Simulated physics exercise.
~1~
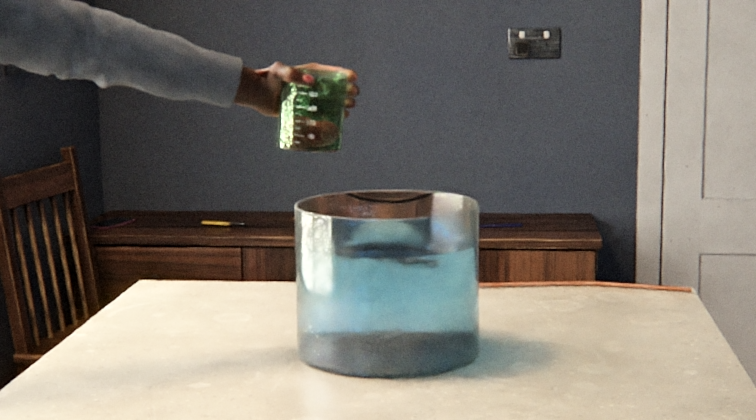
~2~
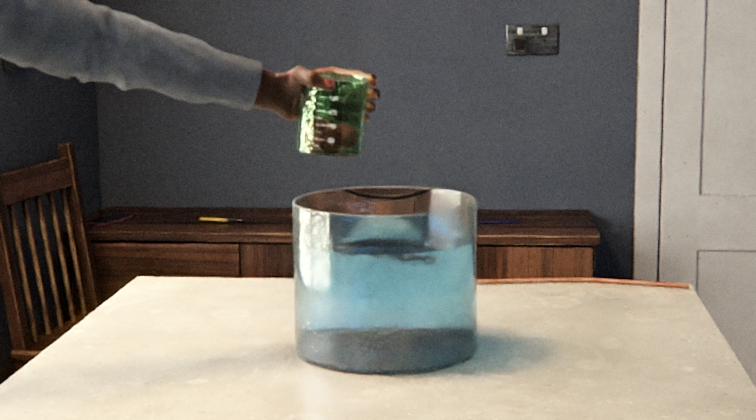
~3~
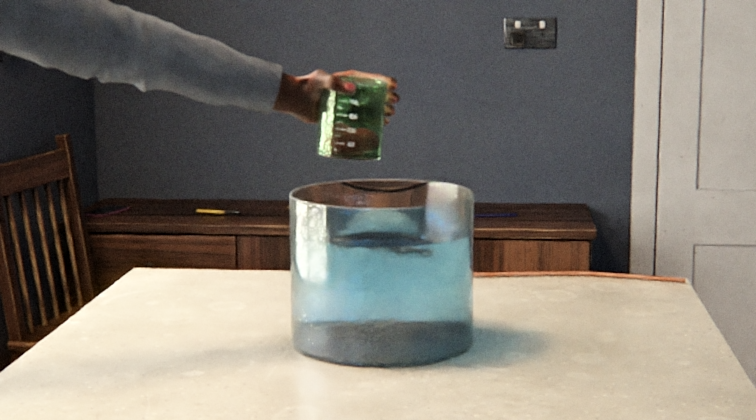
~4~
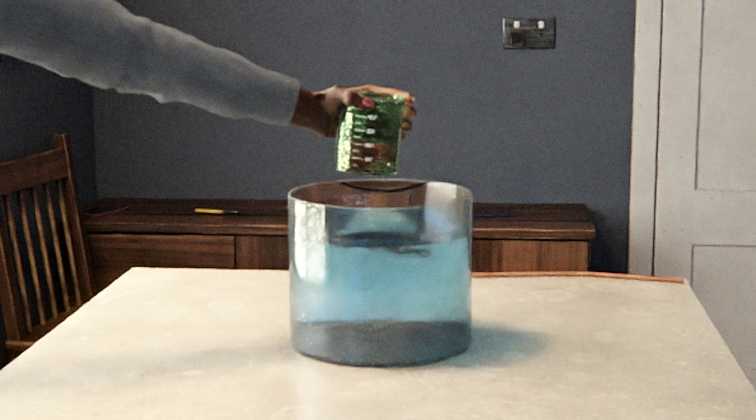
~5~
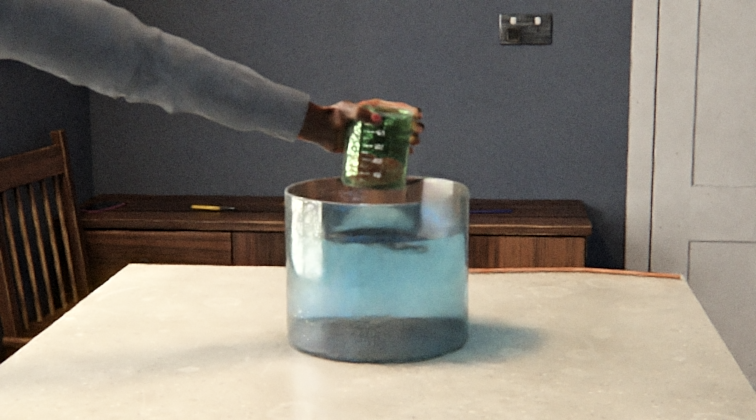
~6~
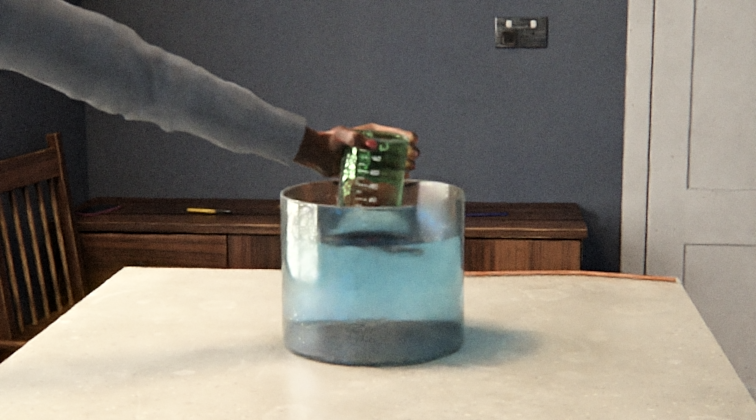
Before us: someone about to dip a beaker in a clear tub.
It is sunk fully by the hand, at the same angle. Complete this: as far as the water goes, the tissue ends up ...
... wet.
A moment on, the beaker enters the water.
Further on, water pours in as the air escapes.
When it is over, the beaker is under, flooded, and the tissue is wet.
